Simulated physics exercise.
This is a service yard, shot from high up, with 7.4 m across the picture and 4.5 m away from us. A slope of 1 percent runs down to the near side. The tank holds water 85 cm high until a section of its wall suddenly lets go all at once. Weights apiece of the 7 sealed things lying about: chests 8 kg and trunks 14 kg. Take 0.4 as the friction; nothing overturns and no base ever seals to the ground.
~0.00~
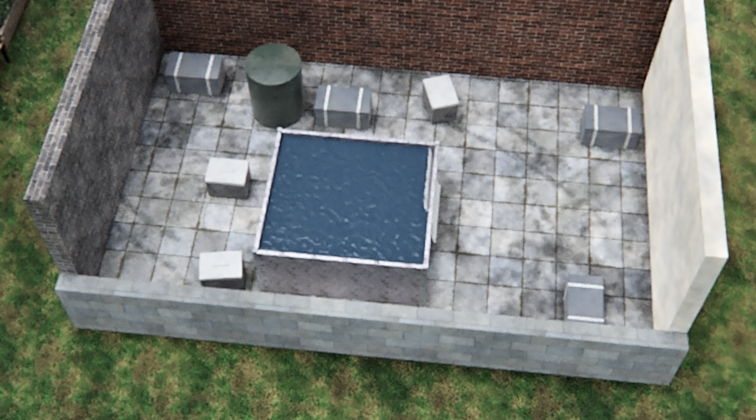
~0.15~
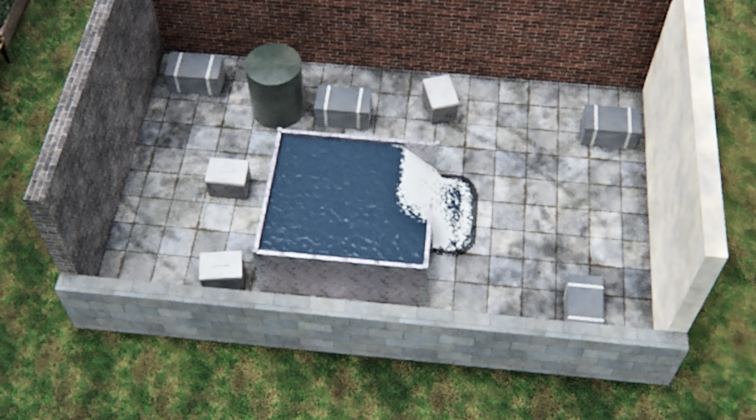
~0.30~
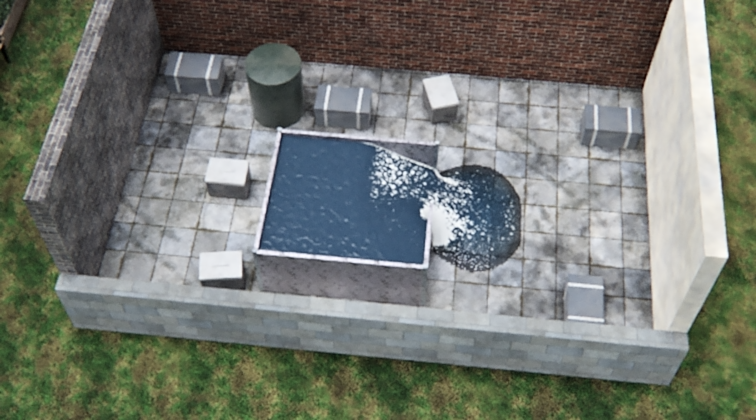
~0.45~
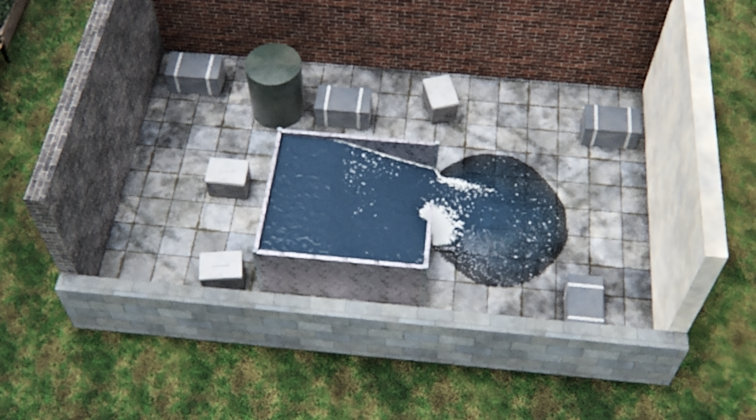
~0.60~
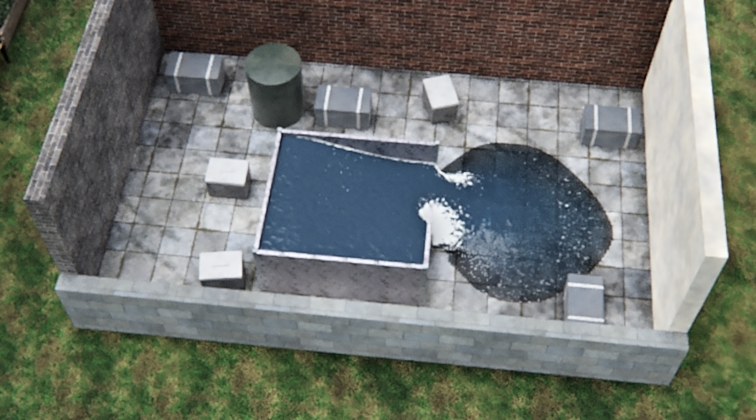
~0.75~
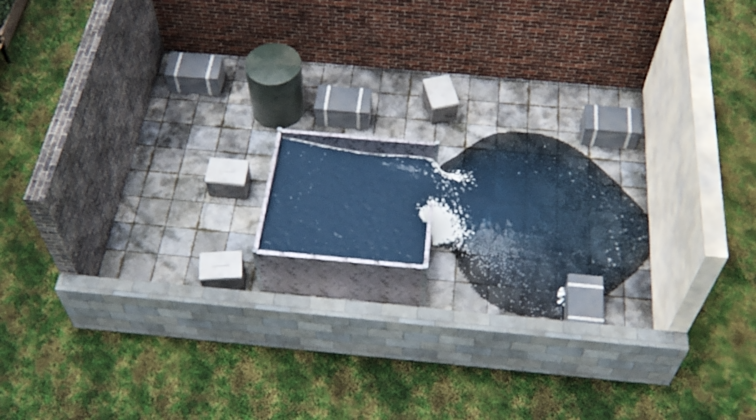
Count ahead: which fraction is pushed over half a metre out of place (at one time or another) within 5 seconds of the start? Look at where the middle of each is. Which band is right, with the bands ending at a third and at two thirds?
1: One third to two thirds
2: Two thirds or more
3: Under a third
1, one third to two thirds.
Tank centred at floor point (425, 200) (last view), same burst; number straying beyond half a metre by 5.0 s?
Result: 4.
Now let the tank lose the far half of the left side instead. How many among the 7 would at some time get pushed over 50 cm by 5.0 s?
Then it comes to 5 of them.
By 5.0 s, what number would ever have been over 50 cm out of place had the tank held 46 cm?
Then 2 of them.
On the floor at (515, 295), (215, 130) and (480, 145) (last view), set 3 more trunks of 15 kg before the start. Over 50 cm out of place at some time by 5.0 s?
In order: Beyond it, within it, beyond it.
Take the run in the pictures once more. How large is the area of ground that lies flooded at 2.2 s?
Somewhere about 16 m2, give or take.
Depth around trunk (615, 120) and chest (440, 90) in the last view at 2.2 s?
Some 31 cm at the first, some 0 cm at the second.
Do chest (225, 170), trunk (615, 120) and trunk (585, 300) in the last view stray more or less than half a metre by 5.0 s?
Result, in order: Undershooting / overshooting / overshooting.
After 1.1 s 0 of 7 are over 50 cm from their spots; 0 afloat.
After 2.2 s 2 of 7 are over 50 cm from their spots; 2 afloat.
After 3.5 s 2 of 7 are over 50 cm from their spots; 2 afloat.
After 5.0 s 3 of 7 are over 50 cm from their spots, and 3 have been at some point; 3 afloat.
